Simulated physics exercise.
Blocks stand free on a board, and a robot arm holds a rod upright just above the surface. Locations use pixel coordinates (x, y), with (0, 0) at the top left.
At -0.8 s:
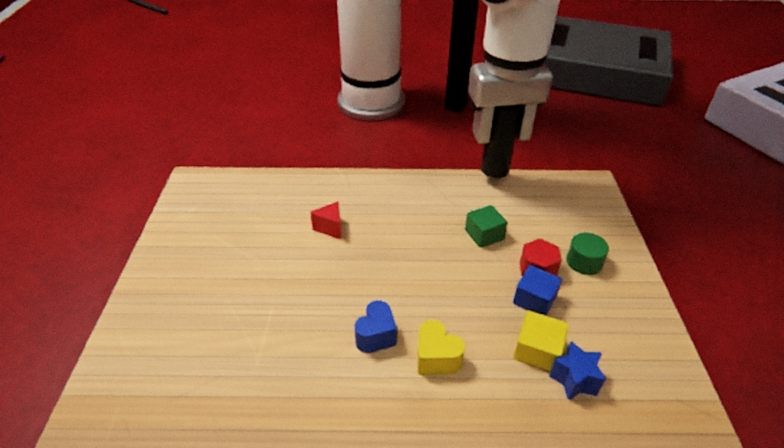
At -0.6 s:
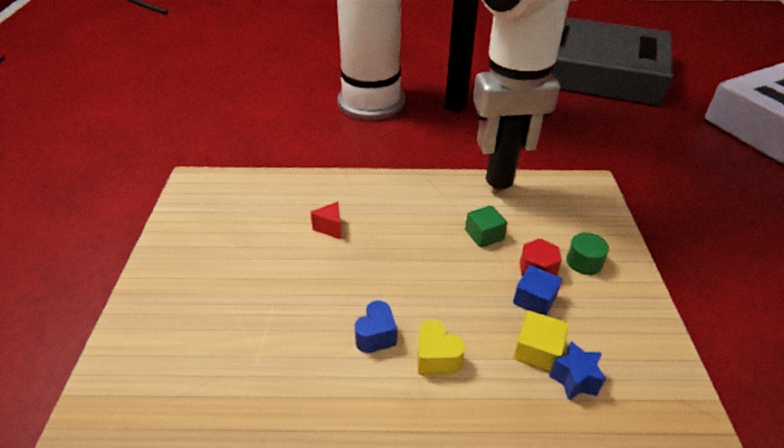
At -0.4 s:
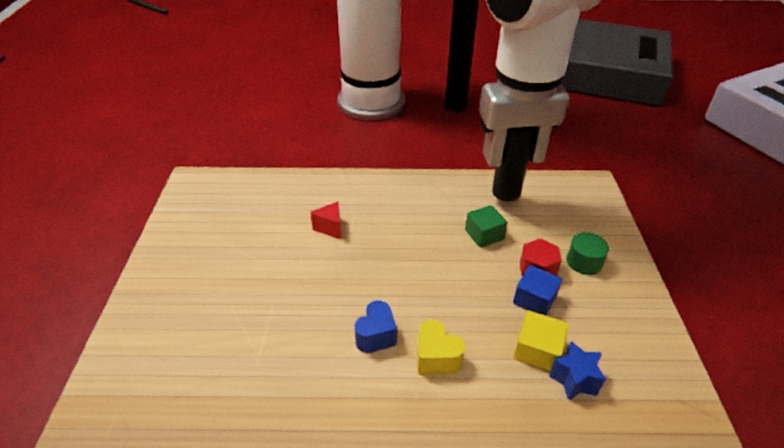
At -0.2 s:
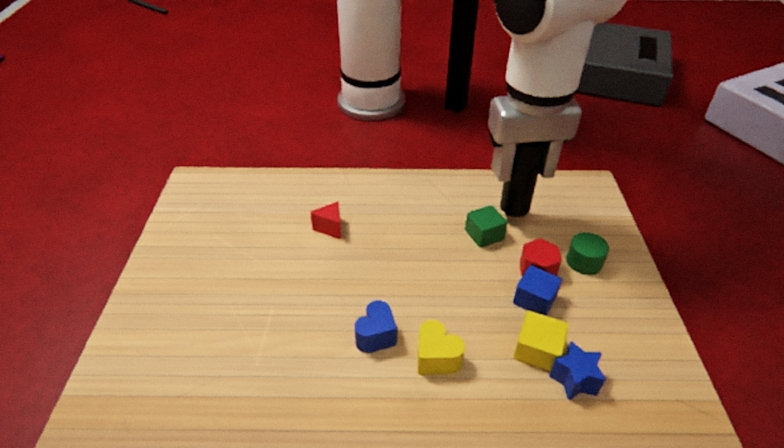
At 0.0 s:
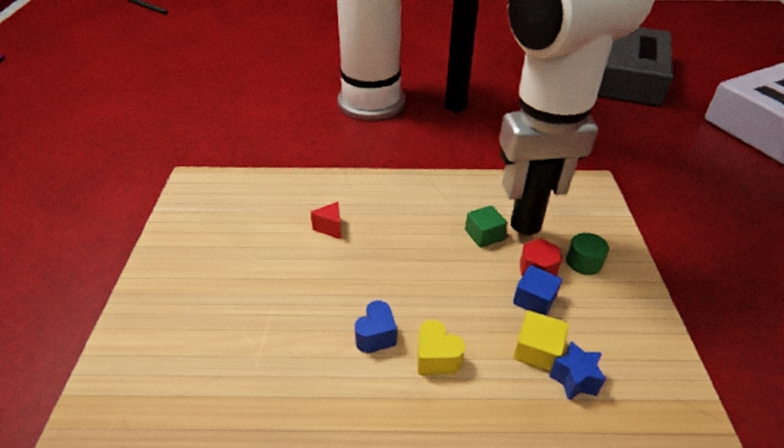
At the start, a robot arm holds a dark rod upright at the far edge of a wooden board scattered with red, green, blue and yellow blocks. The rod then moves steadily nearer and slightly right, passing the green block and ending just behind the red six-sided block, while every block stays still.
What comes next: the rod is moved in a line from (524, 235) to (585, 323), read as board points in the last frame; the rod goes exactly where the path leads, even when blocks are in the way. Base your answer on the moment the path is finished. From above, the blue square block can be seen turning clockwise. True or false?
That statement is accurate.
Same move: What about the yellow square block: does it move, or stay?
It ends up somewhere else.
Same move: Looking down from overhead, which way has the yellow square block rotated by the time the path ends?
Seen from overhead, it turns anticlockwise.
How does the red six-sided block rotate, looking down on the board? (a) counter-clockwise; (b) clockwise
It's b.
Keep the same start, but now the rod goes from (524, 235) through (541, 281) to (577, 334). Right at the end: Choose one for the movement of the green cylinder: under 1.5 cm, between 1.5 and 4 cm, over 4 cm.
It ends within 1.5 cm of its spot.
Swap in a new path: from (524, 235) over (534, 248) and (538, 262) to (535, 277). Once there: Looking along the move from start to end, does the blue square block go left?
No, I don't think so.
The first path, step by step. One third of the way, rod at (545, 252); blue square block at (538, 295), turned 15° clockwise; red six-sided block at (552, 271), turned 10° clockwise.
Two thirds of the way, rod at (566, 281); blue square block at (527, 306), turned 45° clockwise; red six-sided block at (563, 300), turned 45° clockwise; yellow square block at (537, 341), turned 25° anticlockwise.
At the end, rod at (589, 314); blue square block at (526, 307), turned 55° clockwise; red six-sided block at (569, 329), turned 95° clockwise; yellow square block at (531, 346), turned 25° anticlockwise; blue star-shaped block at (583, 366), turned 15° anticlockwise.
